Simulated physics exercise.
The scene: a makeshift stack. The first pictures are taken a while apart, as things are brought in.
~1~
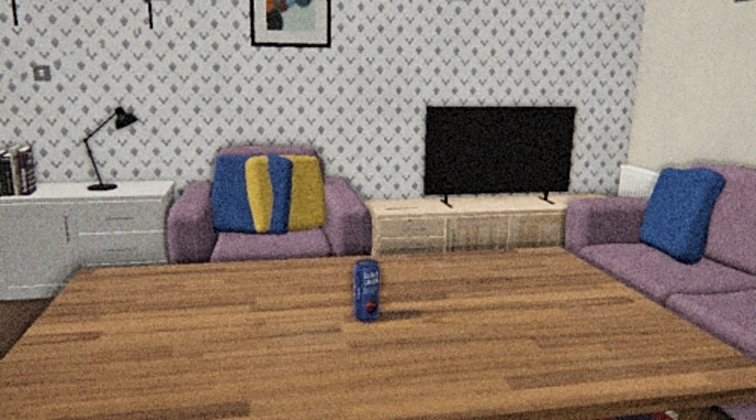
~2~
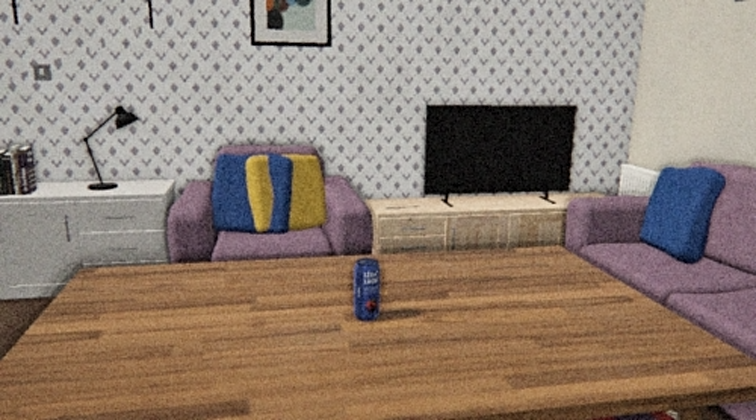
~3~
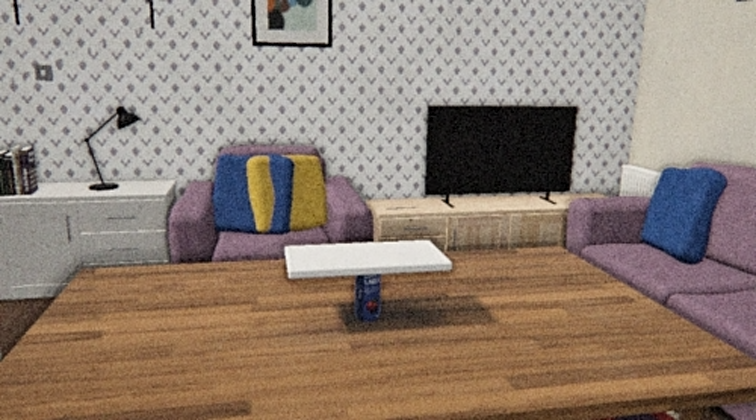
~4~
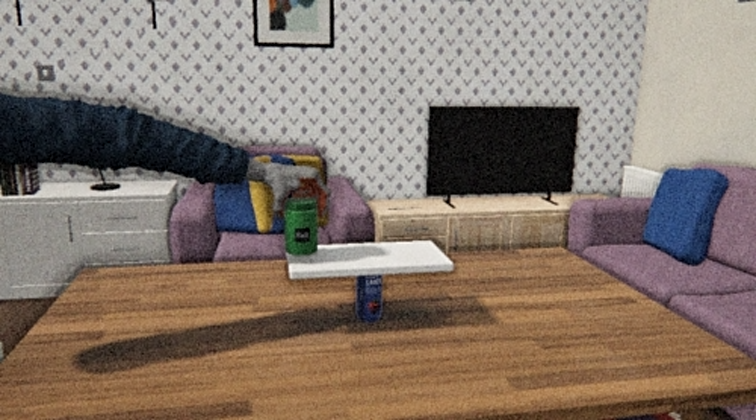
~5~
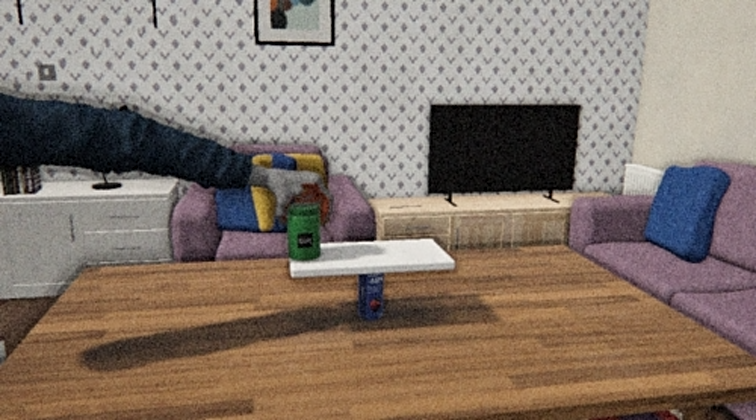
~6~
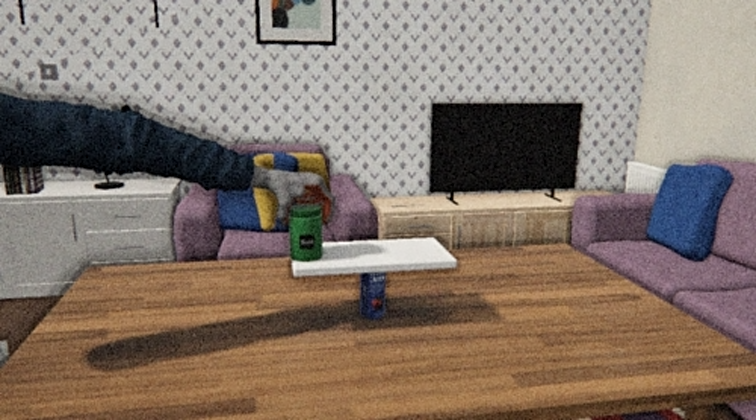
Gloved hand lowering a green jar onto the left end of a white lid balanced on a blue can, keeping hold.
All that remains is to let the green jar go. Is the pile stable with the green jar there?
Here the stack gives way.
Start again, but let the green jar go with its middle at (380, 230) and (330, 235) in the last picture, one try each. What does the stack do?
In the first case it stays up; in the second case it loses its balance.
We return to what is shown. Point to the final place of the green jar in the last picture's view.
At about (257, 316).
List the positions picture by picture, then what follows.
In the first picture, the last thing is not in view yet.
In the second picture, the last thing is not in view yet.
In the third picture, the last thing is not in view yet; white lid (366, 258).
The fourth picture shows coming down; green jar (301, 226); white lid (367, 258).
The fifth picture shows in place under the hand; green jar (304, 231); white lid (368, 257).
The sixth picture shows in place under the hand; green jar (306, 232); white lid (370, 256).
Then, 0.30 s on from there, green jar now fallen; white lid turned 52° from how it was put.
Then, 0.40 s on from there, white lid turned 61° from how it was put.
Then, 0.60 s on from there, white lid turned 38° from how it was put; blue can turned 27° from how it was put.
Then, 0.70 s on from there, white lid now fallen; blue can on its side.
In the end, fallen, green jar, white lid and blue can. At the end, from the last picture's camera, green jar near (257, 316). The stack loses its balance.
